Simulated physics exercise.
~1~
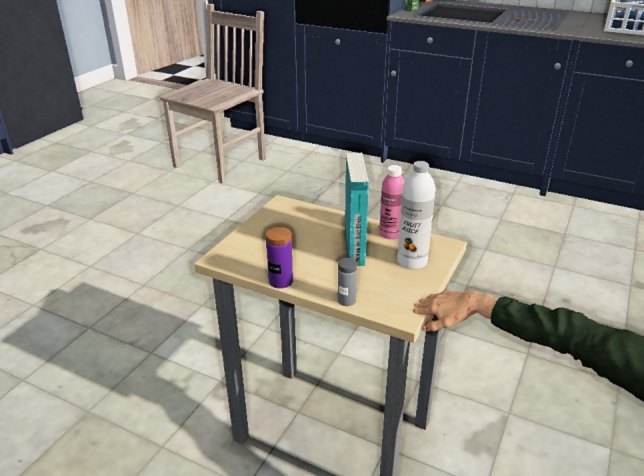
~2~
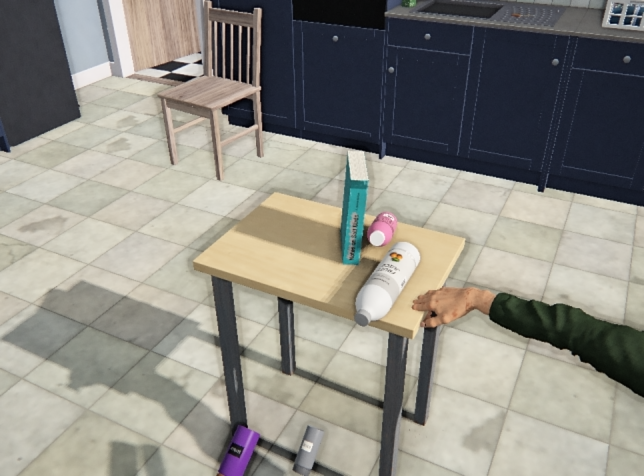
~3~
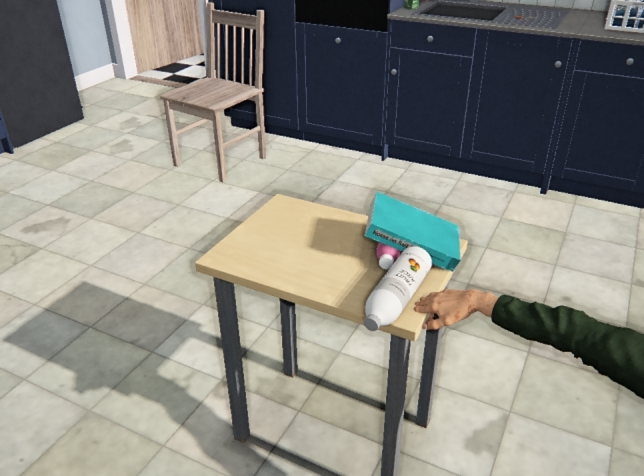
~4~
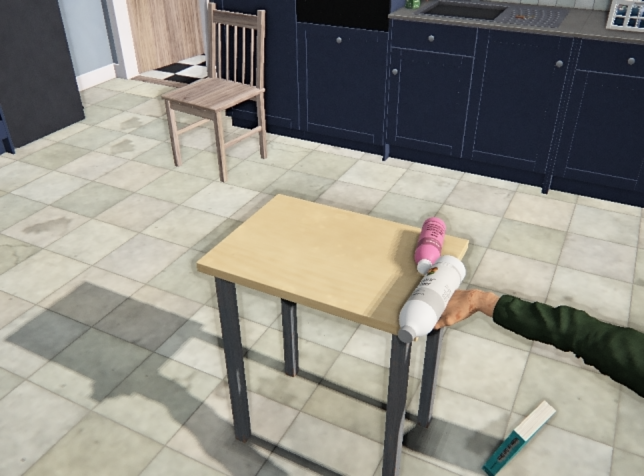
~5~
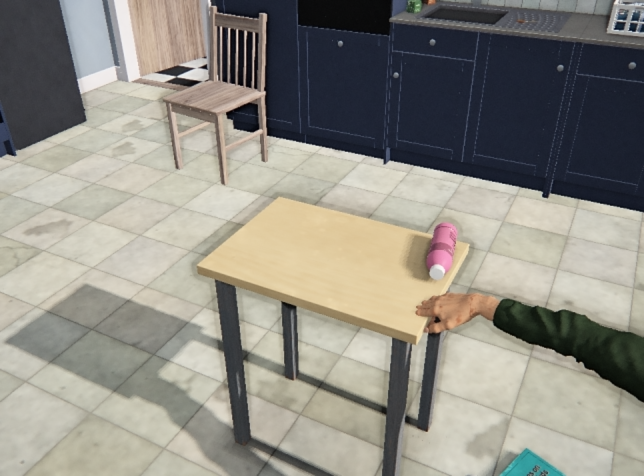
In a kitchen, a hand rests at the corner of a small table as a purple jar and grey shaker drop off the near side, two bottles topple, and a turquoise book tips over and falls, followed by the white bottle, leaving only the pink bottle lying on top.
